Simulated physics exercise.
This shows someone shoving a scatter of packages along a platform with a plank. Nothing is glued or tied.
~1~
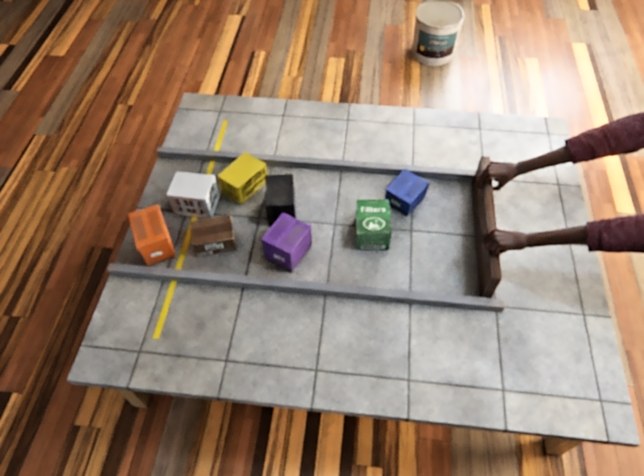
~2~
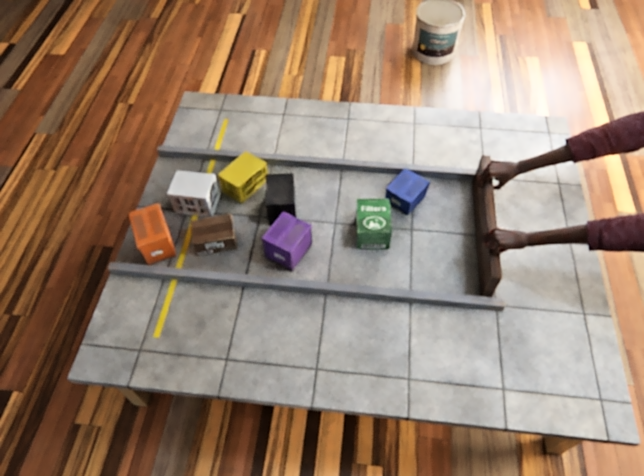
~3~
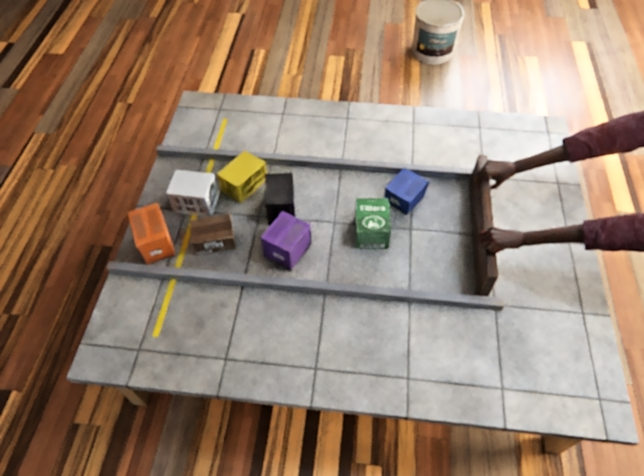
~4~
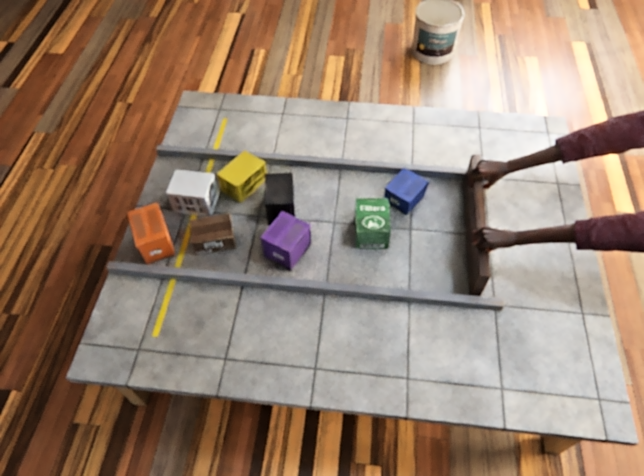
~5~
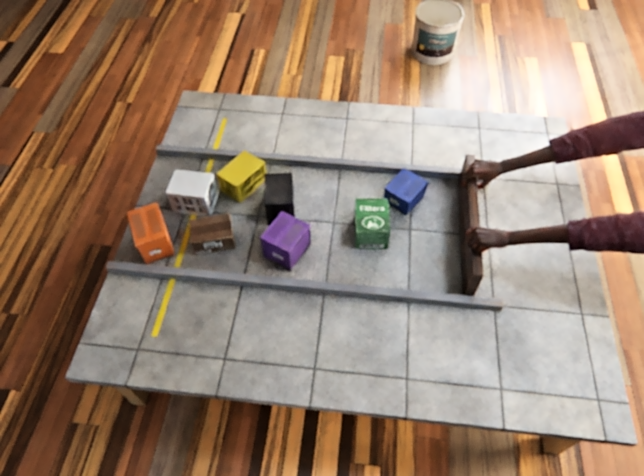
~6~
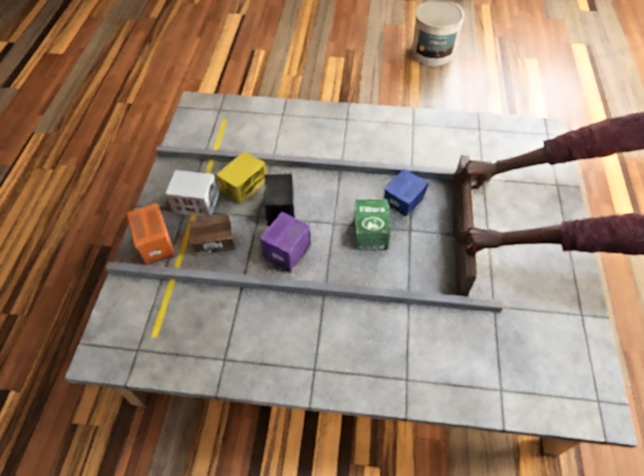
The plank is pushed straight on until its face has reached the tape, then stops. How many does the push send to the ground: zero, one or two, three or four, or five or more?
In the end the number that fall off is one or two.
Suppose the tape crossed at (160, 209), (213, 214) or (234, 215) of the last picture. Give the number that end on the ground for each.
Try by try, 5, 1 and 0.
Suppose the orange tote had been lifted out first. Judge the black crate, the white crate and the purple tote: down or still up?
The black crate is kept, the white crate falls, the purple tote stays on.
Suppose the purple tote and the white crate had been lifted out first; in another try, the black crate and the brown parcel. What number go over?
The counts: 1 and 0.
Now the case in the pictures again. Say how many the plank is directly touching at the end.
3 of them.
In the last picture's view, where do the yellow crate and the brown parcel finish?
About (160, 158), and the other about (136, 220).
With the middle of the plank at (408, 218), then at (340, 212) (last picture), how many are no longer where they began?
By then 1, and 2.
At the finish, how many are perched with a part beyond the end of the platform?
That would be 2.
Early on, none off yet; orange tote at rest near (151, 235); white crate at rest near (193, 194); brown parcel at rest near (213, 235).
A while later, none off yet; orange tote travelled a little near (144, 235); white crate travelled about its own width near (167, 193); brown parcel travelled about its own width near (186, 227).
Finally, the number that fall off is one or two; lost, white crate and orange tote.
